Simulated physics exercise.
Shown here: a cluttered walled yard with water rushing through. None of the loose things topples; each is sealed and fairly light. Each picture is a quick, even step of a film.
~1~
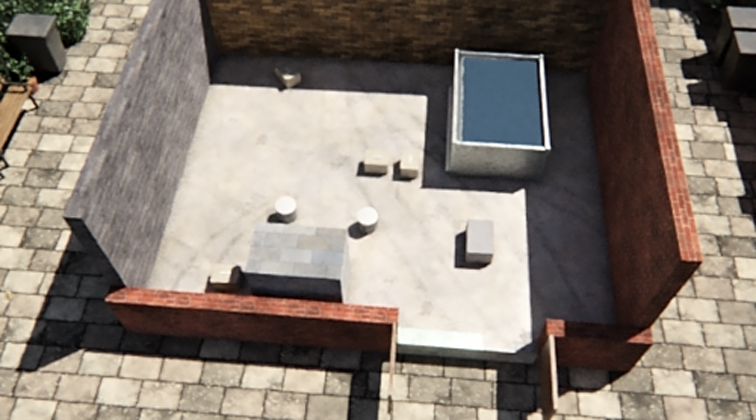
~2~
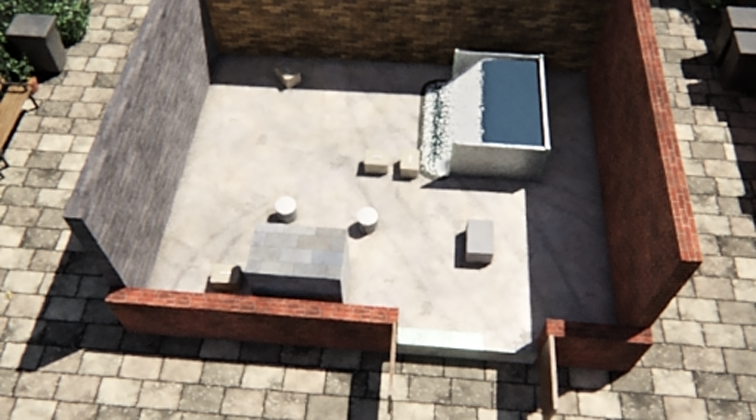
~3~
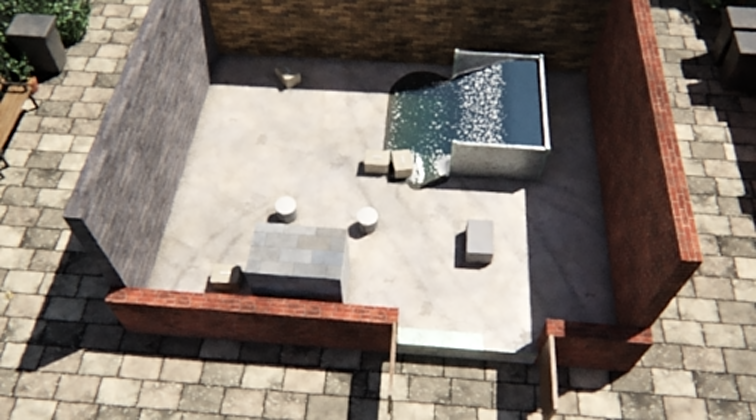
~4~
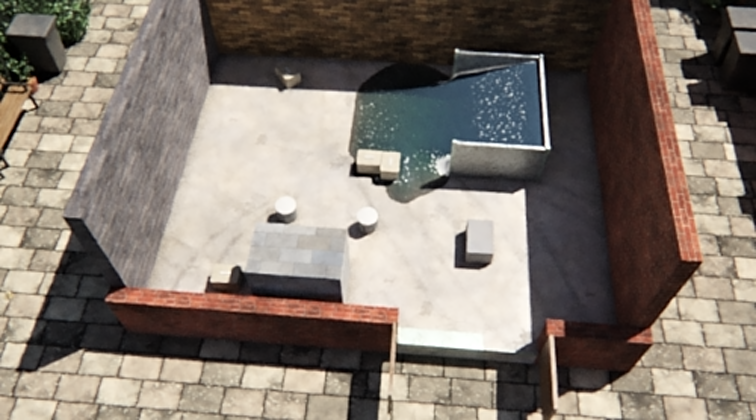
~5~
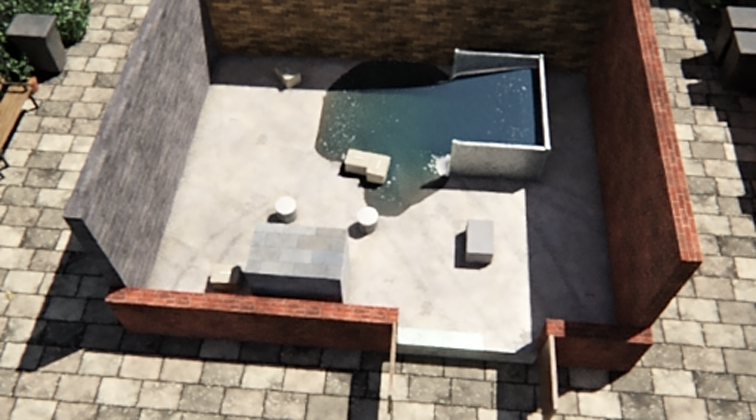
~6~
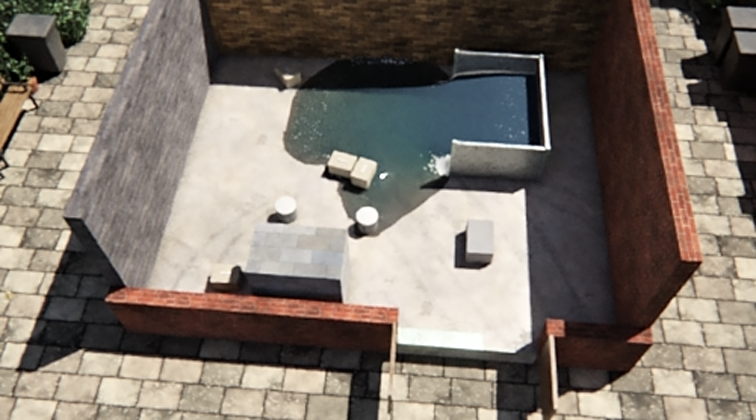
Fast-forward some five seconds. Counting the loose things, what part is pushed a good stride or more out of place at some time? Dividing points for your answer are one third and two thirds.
Answer: A share between one and two thirds.
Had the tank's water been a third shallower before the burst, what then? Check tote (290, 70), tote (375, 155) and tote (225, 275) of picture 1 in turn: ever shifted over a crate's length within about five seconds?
Answers in the order asked: Went past the threshold, went past the threshold, stayed within the threshold.
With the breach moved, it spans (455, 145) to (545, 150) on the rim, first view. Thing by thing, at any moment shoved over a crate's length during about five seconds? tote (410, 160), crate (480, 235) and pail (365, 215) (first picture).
Each in turn, never travels that far, ends up that far off, never travels that far.
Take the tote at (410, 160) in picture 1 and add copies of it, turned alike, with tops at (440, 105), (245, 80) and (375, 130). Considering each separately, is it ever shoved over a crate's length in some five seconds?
In turn: Shifted that much, shifted that much, yes.
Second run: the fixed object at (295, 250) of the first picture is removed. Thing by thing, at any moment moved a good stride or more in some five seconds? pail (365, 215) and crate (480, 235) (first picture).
First one: Hardly budges; second one: Hardly budges.
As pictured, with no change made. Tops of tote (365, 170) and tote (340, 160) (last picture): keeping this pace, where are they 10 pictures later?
Look around pixels (211, 206) and (170, 232).
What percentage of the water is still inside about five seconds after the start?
It comes to about 100 parts in a hundred.
A moment on, 2 of 7 are well off their spots; 0 afloat.
Next, 4 of 7 are well off their spots; 2 afloat.
Later, 4 of 7 are well off their spots; 4 afloat.
In the end, 4 of 7 are well off their spots, and 4 have been at some point; 5 afloat.
